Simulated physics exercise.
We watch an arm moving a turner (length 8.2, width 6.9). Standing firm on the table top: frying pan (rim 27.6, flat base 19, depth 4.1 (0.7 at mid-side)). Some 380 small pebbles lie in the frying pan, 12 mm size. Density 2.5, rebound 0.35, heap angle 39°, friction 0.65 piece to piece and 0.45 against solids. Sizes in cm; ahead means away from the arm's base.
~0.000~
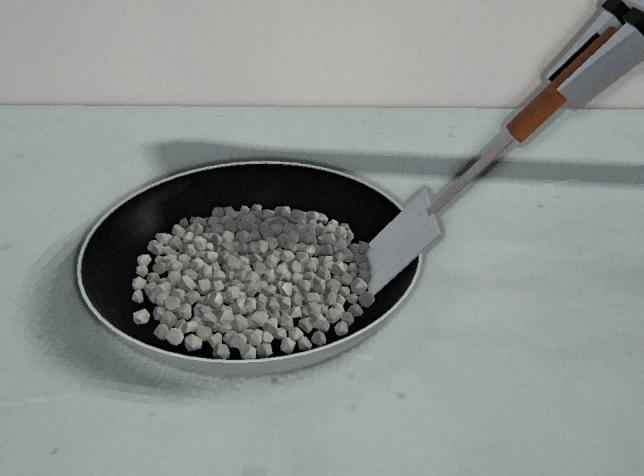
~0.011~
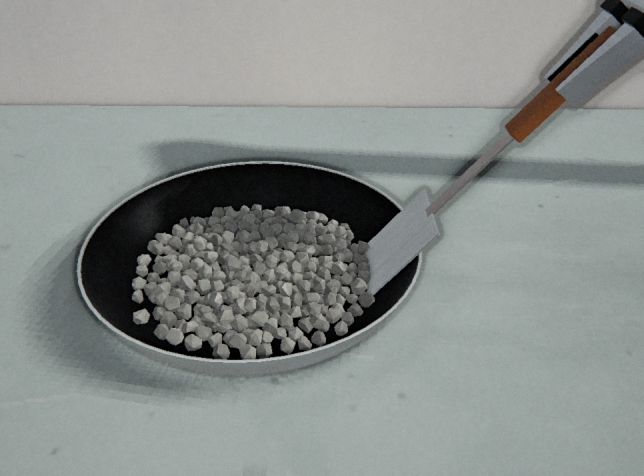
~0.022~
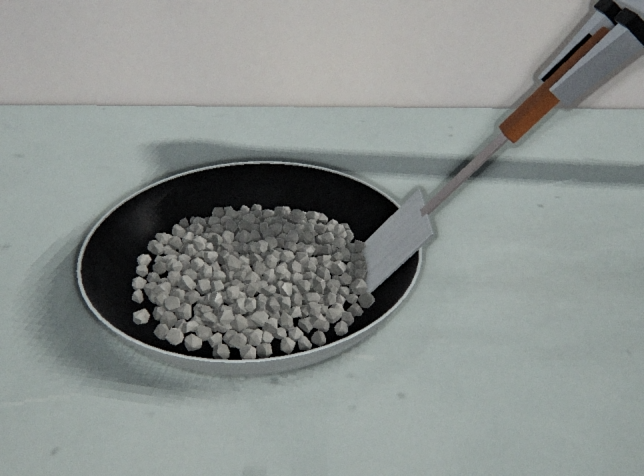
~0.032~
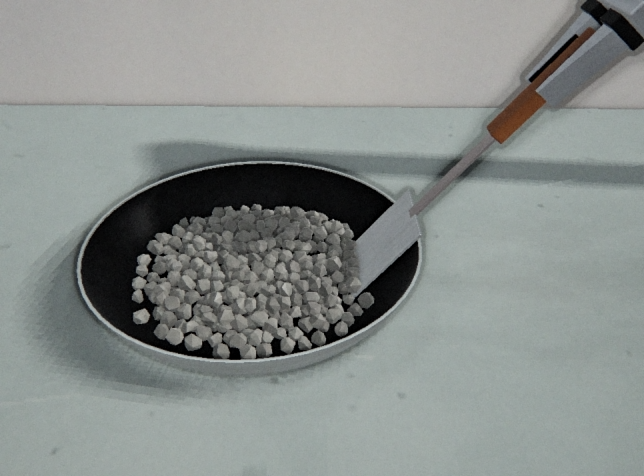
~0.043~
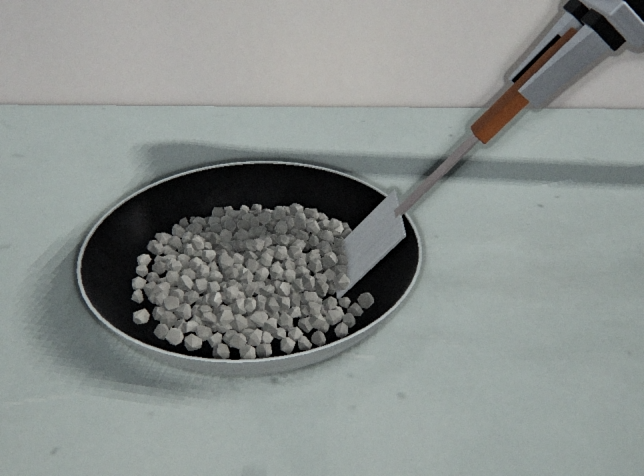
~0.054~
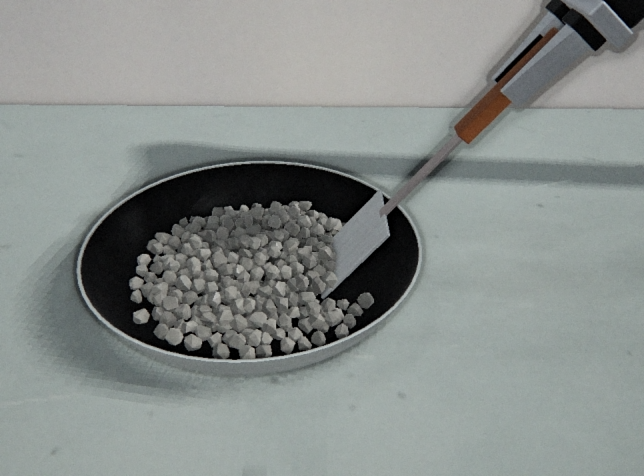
The footage shows a dark frying pan on a pale table top, holding a heap of small grey pebbles, as an arm slowly moves a turner leftward from the pan's right side, nudging the nearest pebbles slightly left.
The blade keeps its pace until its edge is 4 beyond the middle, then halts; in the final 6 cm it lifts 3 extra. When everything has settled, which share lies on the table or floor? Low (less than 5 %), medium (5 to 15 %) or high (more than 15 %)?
Answer: Medium; 5 to 15 % of the small pebbles finish on the table or floor.
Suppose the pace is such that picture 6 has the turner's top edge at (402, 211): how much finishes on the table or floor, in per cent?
About 0 per cent.
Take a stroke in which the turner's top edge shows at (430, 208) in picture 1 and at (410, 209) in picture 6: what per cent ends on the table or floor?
Some 0 per cent.
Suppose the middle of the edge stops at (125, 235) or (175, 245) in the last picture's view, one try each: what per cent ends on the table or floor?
About 25 and 15 per cent.
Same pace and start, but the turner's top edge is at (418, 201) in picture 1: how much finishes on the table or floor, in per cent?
Some 5 per cent.
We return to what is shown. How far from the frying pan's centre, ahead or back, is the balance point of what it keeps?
Roughly 4.0 cm ahead.
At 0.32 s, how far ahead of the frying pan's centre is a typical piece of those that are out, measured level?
About 20 cm.
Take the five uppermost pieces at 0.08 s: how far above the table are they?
Some 5 cm.
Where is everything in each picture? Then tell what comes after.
Turner top edge at (433, 210), sloping 52°; upper third of the load around (254, 258), from x 140 to 365, top at y 210; 384 in the frying pan, in the first picture.
Turner top edge at (432, 210), sloping 52°; upper third of the load around (254, 258), from x 140 to 365, top at y 210, in the second picture.
Turner top edge at (426, 211), sloping 52°; upper third of the load around (256, 258), from x 140 to 365, top at y 210, in the third picture.
Turner top edge at (415, 211), sloping 52°; upper third of the load around (258, 257), from x 140 to 365, top at y 210, in the fourth picture.
Turner top edge at (400, 211), sloping 52°; upper third of the load around (263, 256), from x 140 to 365, top at y 210, in the fifth picture.
Turner top edge at (385, 211), sloping 52°; upper third of the load around (259, 254), from x 135 to 365, top at y 205; 384 in the frying pan, in the sixth picture.
After 0.08 s, sloping 52°, highest piece 6 above the table; 384 in the frying pan.
After 0.11 s, sloping 52°, highest piece 7 above the table; 384 in the frying pan.
After 0.32 s, sloping 52°, highest piece 5 above the table; 353 in the frying pan, 28 on the table or floor, 3 on the blade or in flight.
After 1.37 s, sloping 52°, highest piece 5 above the table; 353 in the frying pan, 31 on the table or floor.
At rest, 353 in the frying pan, 31 on the table or floor. That is 8 % on the table or floor.
